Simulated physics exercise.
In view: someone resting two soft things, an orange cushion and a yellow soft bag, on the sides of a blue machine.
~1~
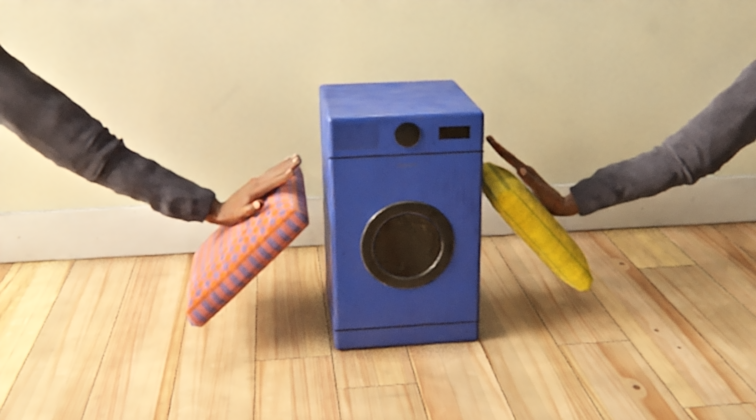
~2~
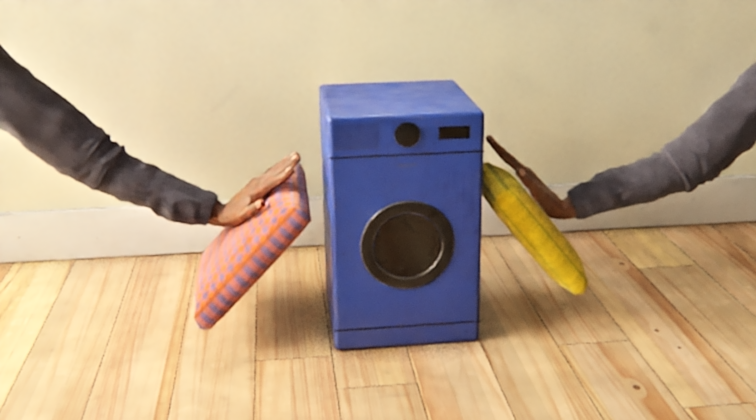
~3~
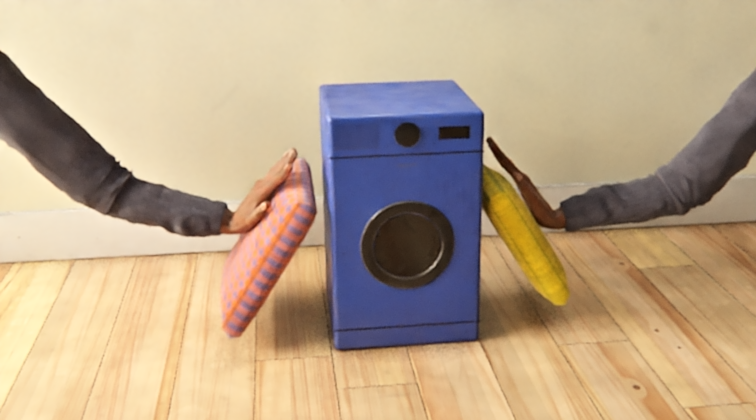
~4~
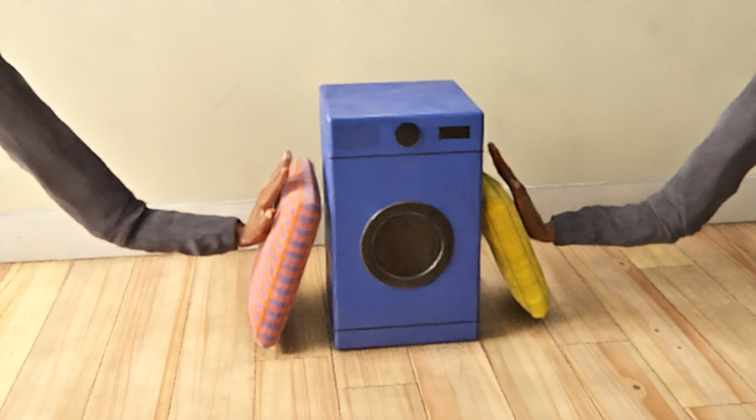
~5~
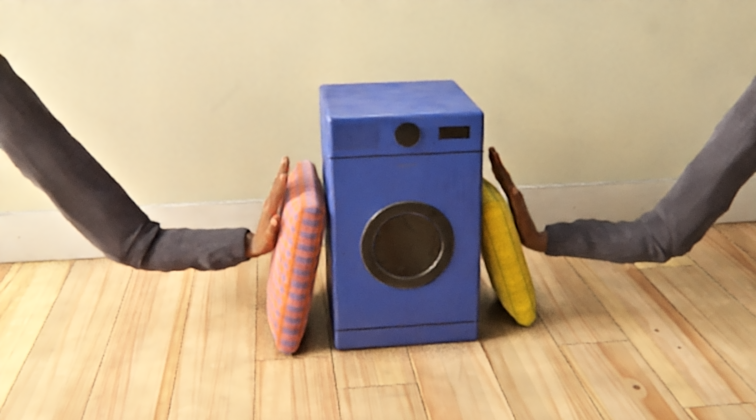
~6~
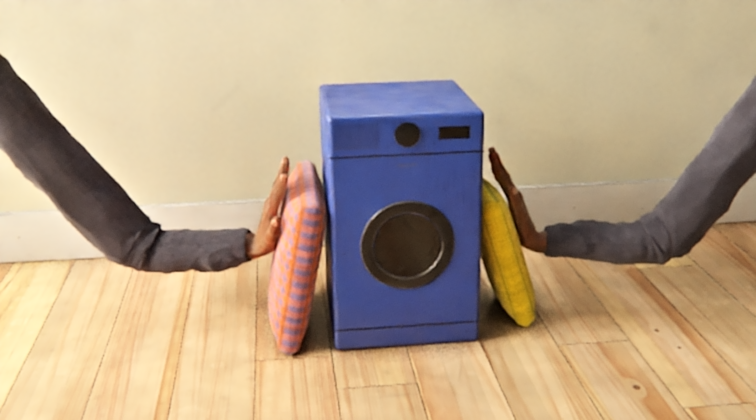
At first, two hands press an orange cushion and a yellow soft bag against the left and right sides of a blue machine, both slanting outward. The hands push inward and the lower ends swing toward the machine, until both soft things lean almost upright and stay there, hands still touching them.
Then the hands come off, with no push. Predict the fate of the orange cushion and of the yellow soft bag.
The orange cushion remains propped up. The yellow soft bag remains propped up.
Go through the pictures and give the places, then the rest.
In the first picture, cushion foot (195, 321), head (303, 217); soft bag foot (585, 286), head (503, 197).
In the second picture, cushion foot (203, 324); soft bag foot (580, 289).
In the third picture, cushion foot (232, 333); soft bag foot (562, 300).
In the fourth picture, cushion foot (266, 344); soft bag foot (540, 313).
In the fifth picture, cushion foot (288, 350); soft bag foot (527, 321).
In the sixth picture, cushion foot (290, 350), head (314, 211), almost upright; soft bag foot (526, 321), head (490, 206), almost upright.
Then, 0.28 s on from there, cushion propped as before near (298, 254); soft bag propped as before near (498, 249).
Then, 0.88 s on from there, cushion propped as before near (298, 254); soft bag propped as before near (497, 250).
In the end, cushion propped as before near (298, 254); soft bag propped as before near (497, 250). The orange cushion keeps leaning and the yellow soft bag holds its lean.
